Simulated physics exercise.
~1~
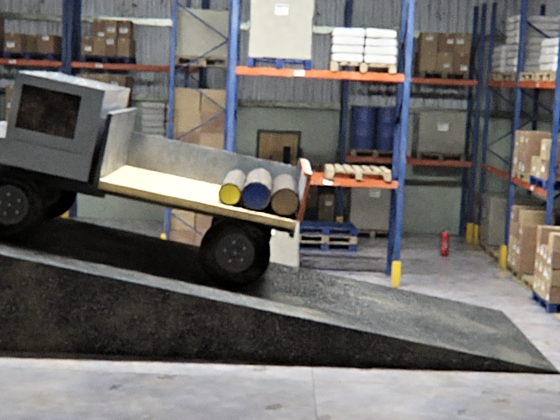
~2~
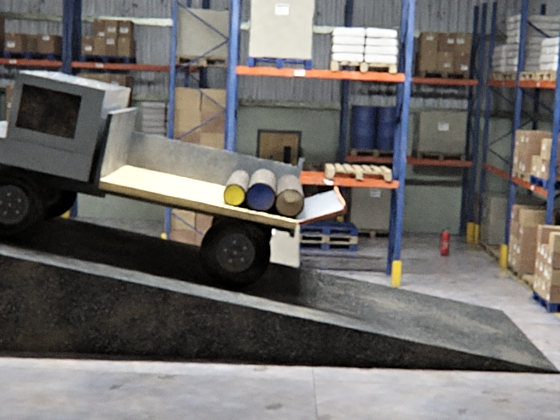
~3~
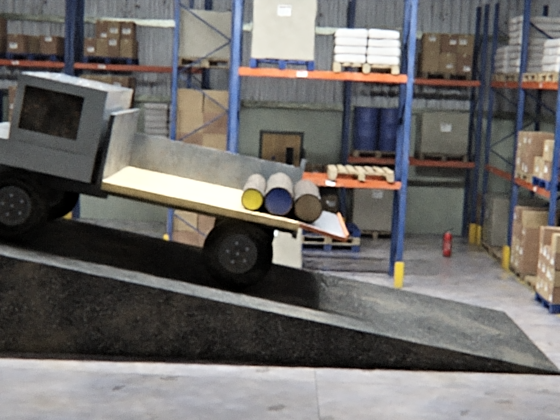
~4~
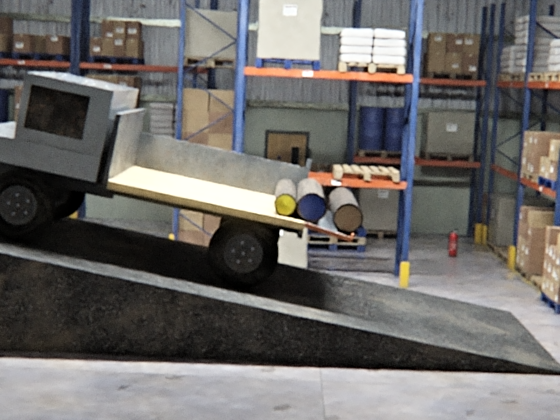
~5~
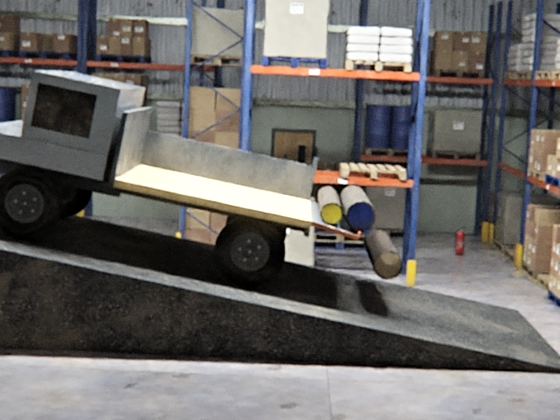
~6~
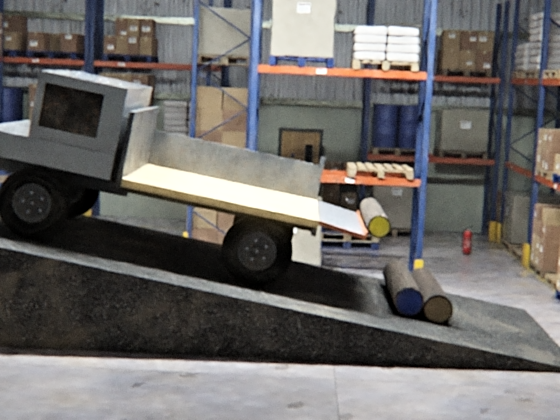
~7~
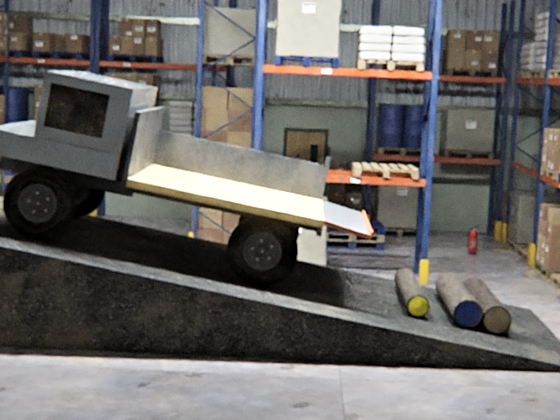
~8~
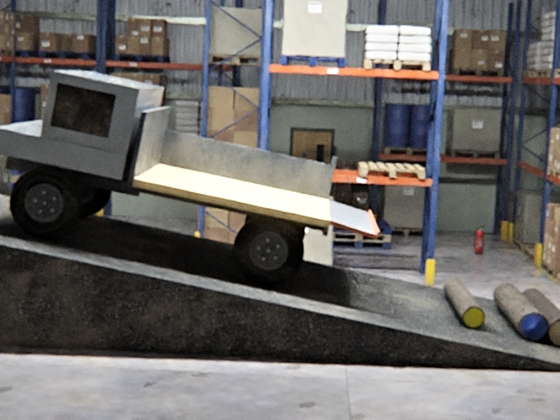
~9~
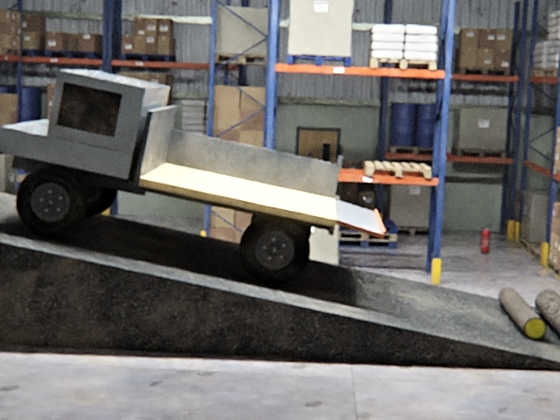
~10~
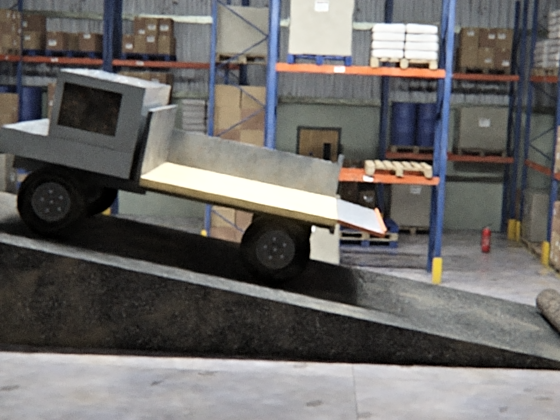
Warehouse ramp with a tilted grey pickup lowering its tailgate, three logs rolling off the back and down the slope out of view.
